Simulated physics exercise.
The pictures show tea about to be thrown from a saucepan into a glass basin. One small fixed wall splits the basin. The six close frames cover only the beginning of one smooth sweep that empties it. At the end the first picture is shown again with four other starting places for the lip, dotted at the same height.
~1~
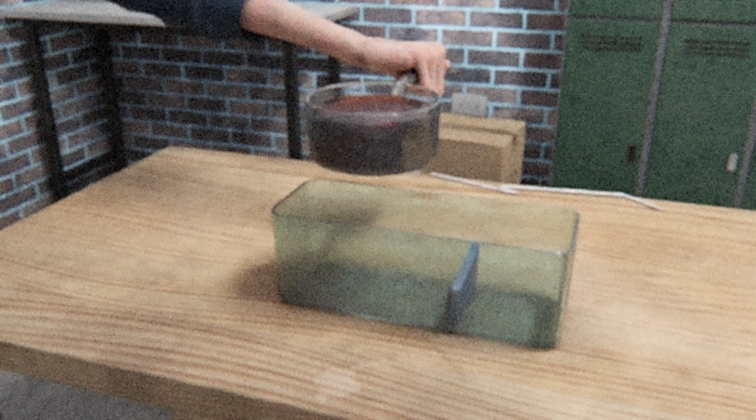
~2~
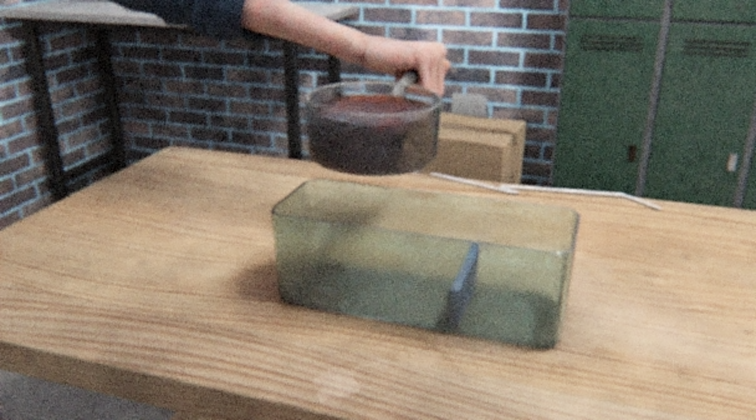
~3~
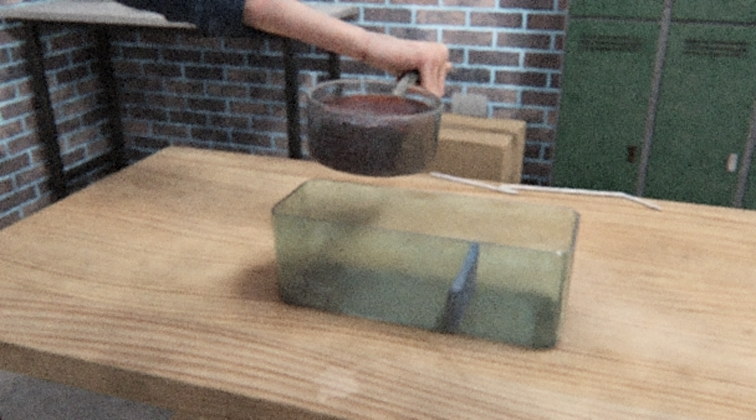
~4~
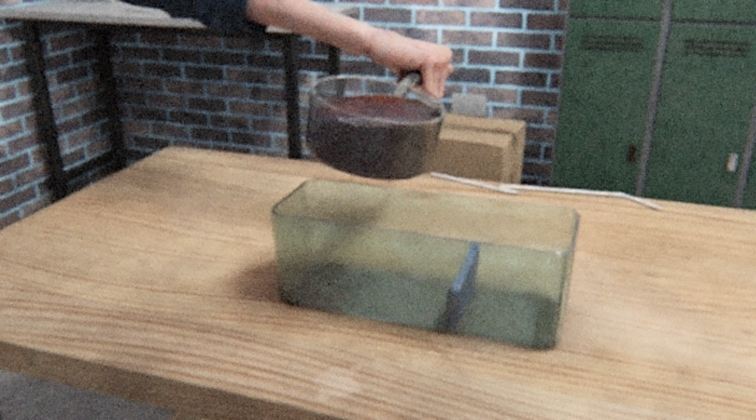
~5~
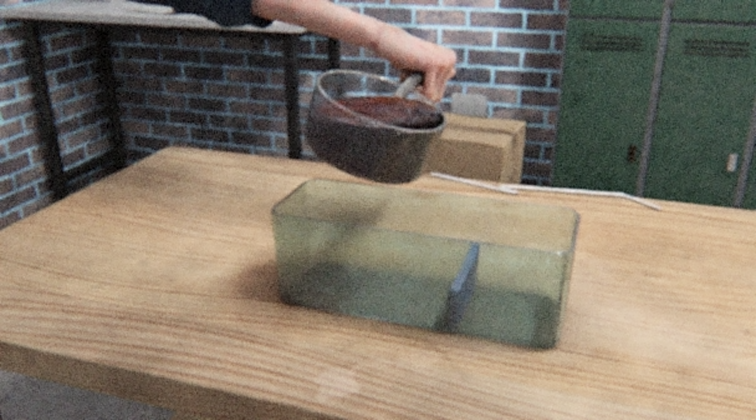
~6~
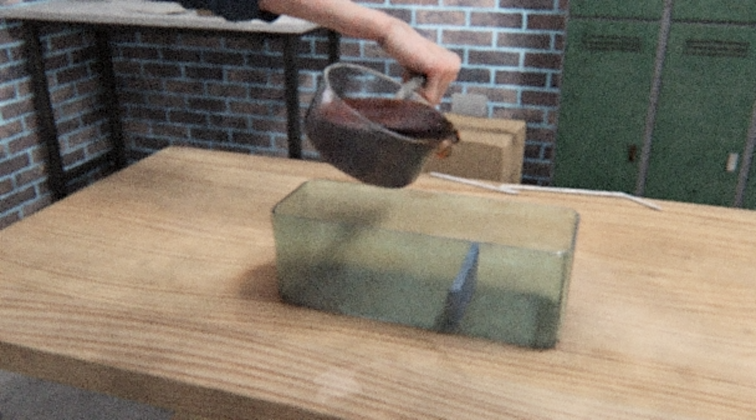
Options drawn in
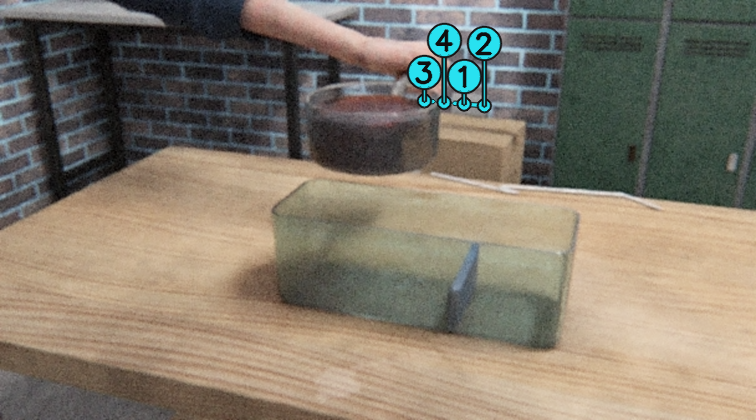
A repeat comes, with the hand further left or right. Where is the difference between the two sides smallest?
It is 3.
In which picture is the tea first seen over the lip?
Picture 5.
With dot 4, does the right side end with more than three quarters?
No.
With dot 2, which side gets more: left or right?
The right one.
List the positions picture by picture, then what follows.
The first frame shows upright, lip at (437, 101); basin from (281, 297) to (560, 346); top of the wall at (466, 267); nothing has left yet.
The second frame shows upright, lip at (437, 103); nothing has left yet.
The third frame shows tipped about 5°, lip at (439, 107); nothing has left yet.
The fourth frame shows tipped about 11°, lip at (441, 115); nothing has left yet.
The fifth frame shows tipped about 19°, lip at (442, 124); tea is over the lip, down to (442, 124).
The sixth frame shows tipped about 28°, lip at (442, 136); tea is over the lip, down to (448, 155).
In cyan, 1 at (464, 104); 2 at (484, 105); 3 at (424, 100); 4 at (444, 102).
Choosing 1, about 23 % ends left of the wall and 77 % right of it.
Choosing 2, about 19 % ends left of the wall and 80 % right of it.
Choosing 3, about 49 % ends left of the wall and 51 % right of it.
Choosing 4, about 34 % ends left of the wall and 66 % right of it.
